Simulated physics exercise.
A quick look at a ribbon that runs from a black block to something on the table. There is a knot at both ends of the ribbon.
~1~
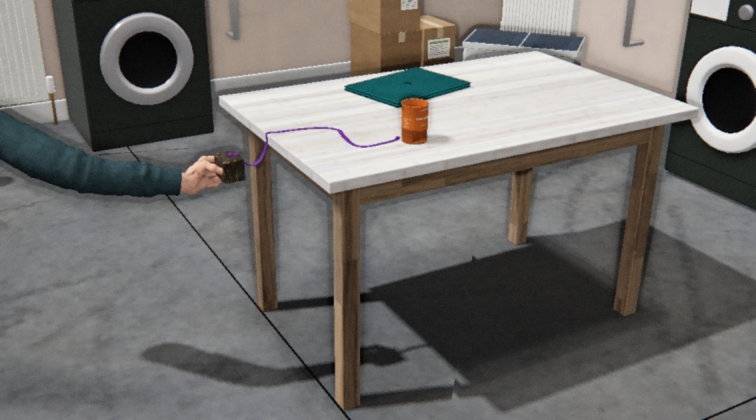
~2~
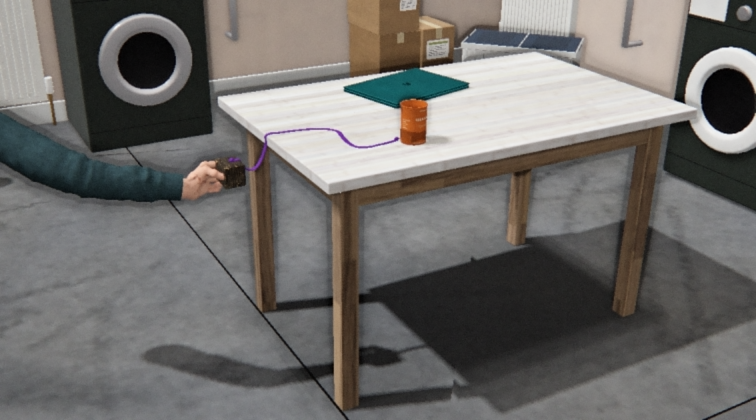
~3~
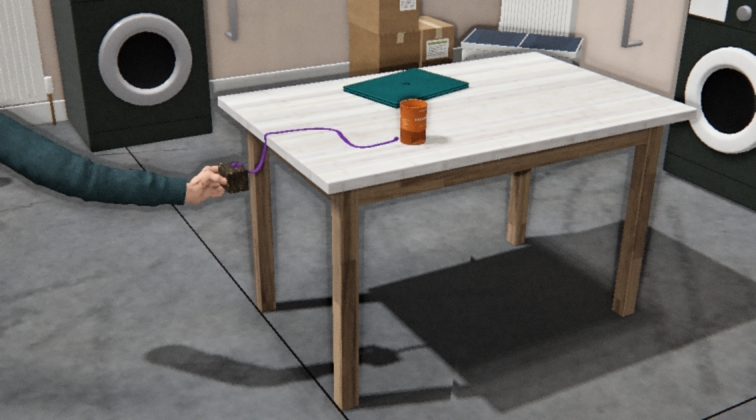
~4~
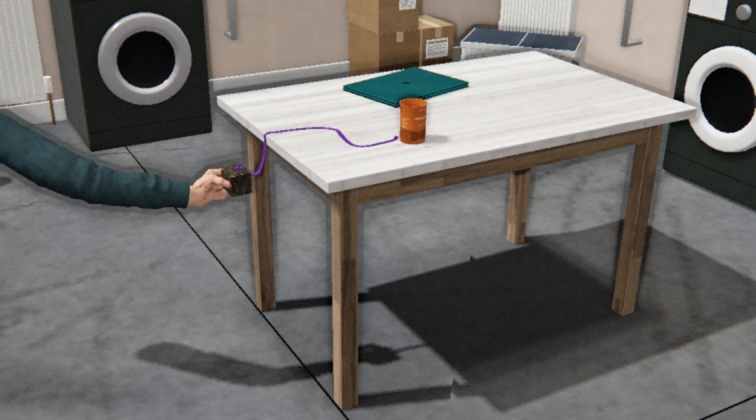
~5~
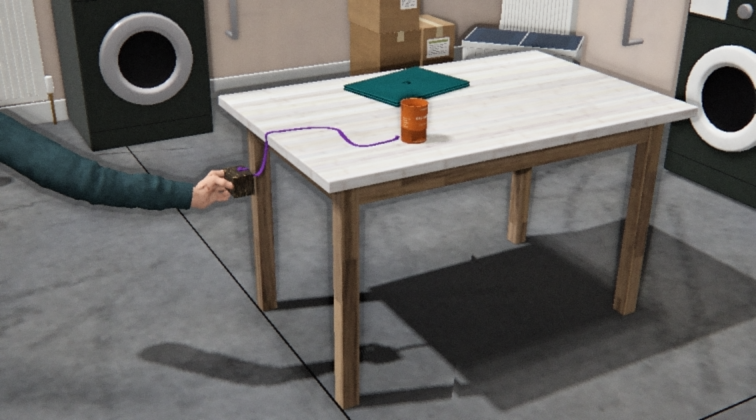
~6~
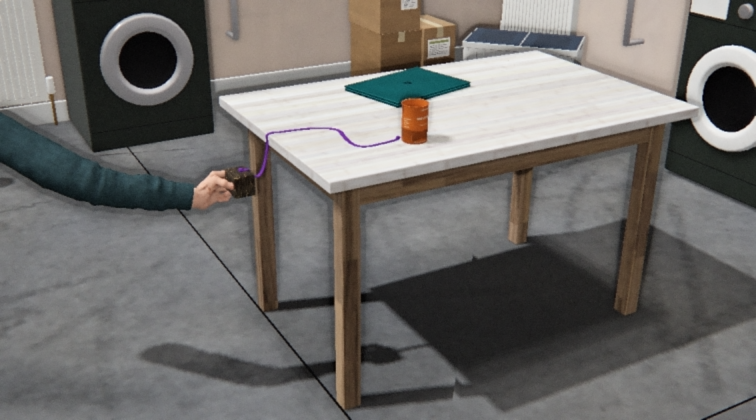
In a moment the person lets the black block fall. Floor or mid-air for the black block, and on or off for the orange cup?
By the end the black block has gone all the way down, and the orange cup has been taken down too.
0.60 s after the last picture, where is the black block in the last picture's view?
(211, 350).
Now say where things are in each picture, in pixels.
Black block (230, 167); turquoise laptop (408, 83); orange cup (415, 103), in the first picture.
Black block (230, 172), in the second picture.
Black block (233, 177), in the third picture.
Black block (236, 180); ribbon through (350, 143) (317, 128), in the fourth picture.
Black block (239, 181); ribbon through (351, 143) (318, 128), in the fifth picture.
Black block (240, 182); turquoise laptop (408, 83); orange cup (415, 103); ribbon tied to the cup, with little slack, in the sixth picture.
Then, 0.60 s on from there, block on the floor near (211, 350); laptop in place; cup down on the floor.
Then, 1.04 s on from there, block on the floor near (208, 357); laptop in place; cup down on the floor.
In the end, block on the floor near (208, 357); laptop in place; cup down on the floor. The black block lands on the floor and the orange cup follows it down.
